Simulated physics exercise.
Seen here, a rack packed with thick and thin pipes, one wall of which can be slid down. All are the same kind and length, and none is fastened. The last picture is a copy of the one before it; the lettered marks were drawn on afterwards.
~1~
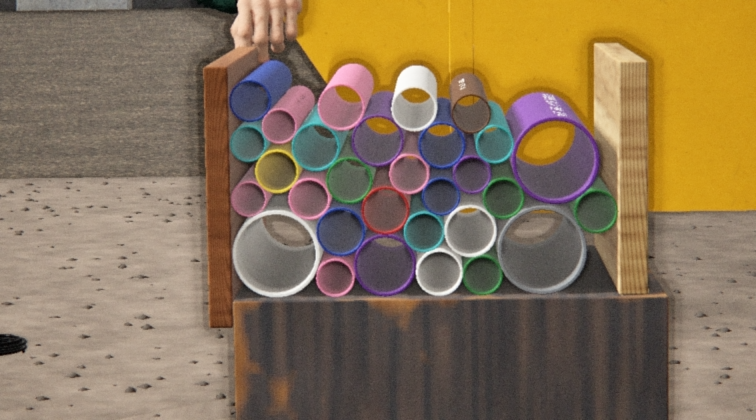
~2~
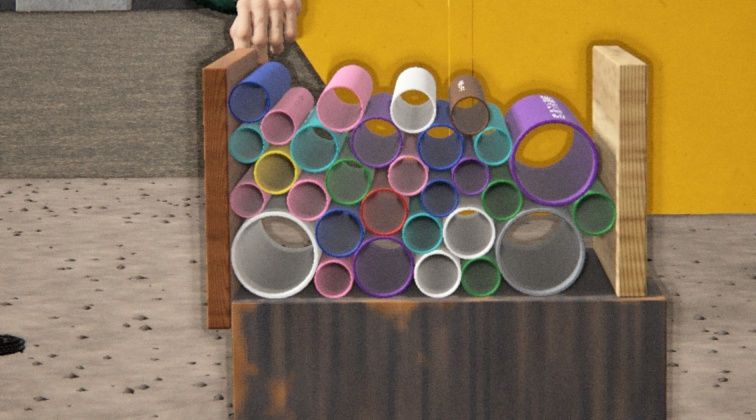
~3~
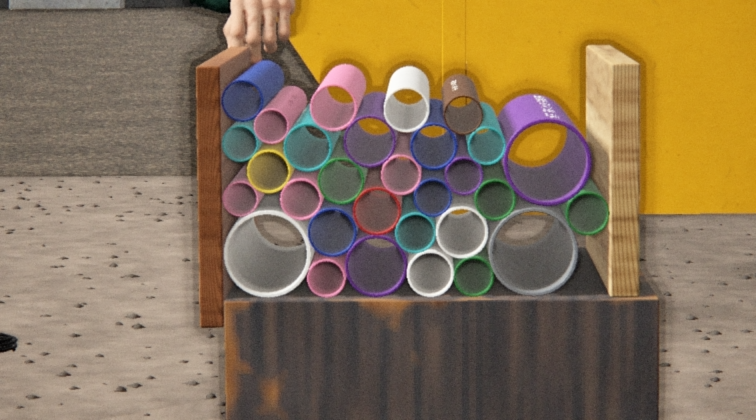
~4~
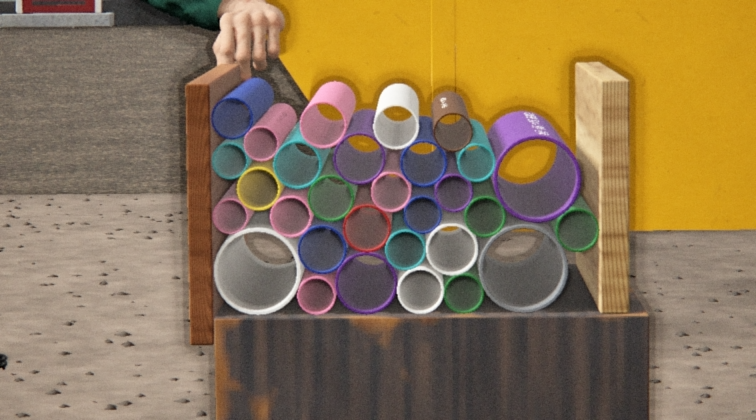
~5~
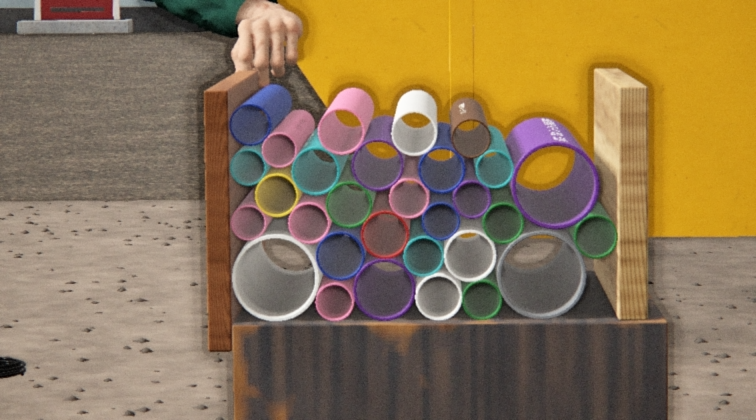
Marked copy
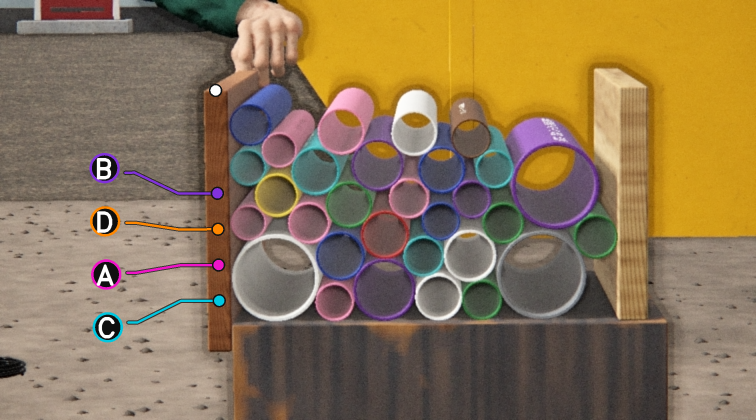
The whole view shifts slightly left, then down and back right, while colourful thick and thin pipes stay stacked between two upright boards on a dark block, and a hand stays at the top of the left board.
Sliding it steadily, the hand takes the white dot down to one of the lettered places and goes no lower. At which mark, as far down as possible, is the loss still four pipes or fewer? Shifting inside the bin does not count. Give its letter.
Lower it to D and no more.
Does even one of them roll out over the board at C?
Yes.
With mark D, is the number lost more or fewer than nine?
Fewer than nine.
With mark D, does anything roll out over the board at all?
Yes.
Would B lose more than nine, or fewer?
It loses fewer than nine.
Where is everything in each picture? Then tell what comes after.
Side board (238, 173); a white pipe (276, 253); a grey pipe (543, 250), in the first picture.
A grey pipe (541, 253); a pink pipe (248, 200), in the second picture.
A blue pipe (432, 197); a turquoise pipe (241, 143), in the third picture.
A turquoise pipe (476, 163); side board (219, 191), in the fourth picture.
A white pipe (276, 277); a grey pipe (542, 275); a pink pipe (249, 222), in the fifth picture.
On the marked copy, A at (218, 265); B at (217, 193); C at (219, 301); D at (218, 230); the white dot at (215, 90).
With D. Early on, top of the board (230, 156).
Further on, top of the board (231, 228).
At the end, top of the board (231, 228), three out over the board.
As for the rest, A more than four out over the board; B one out over the board; C more than four out over the board.
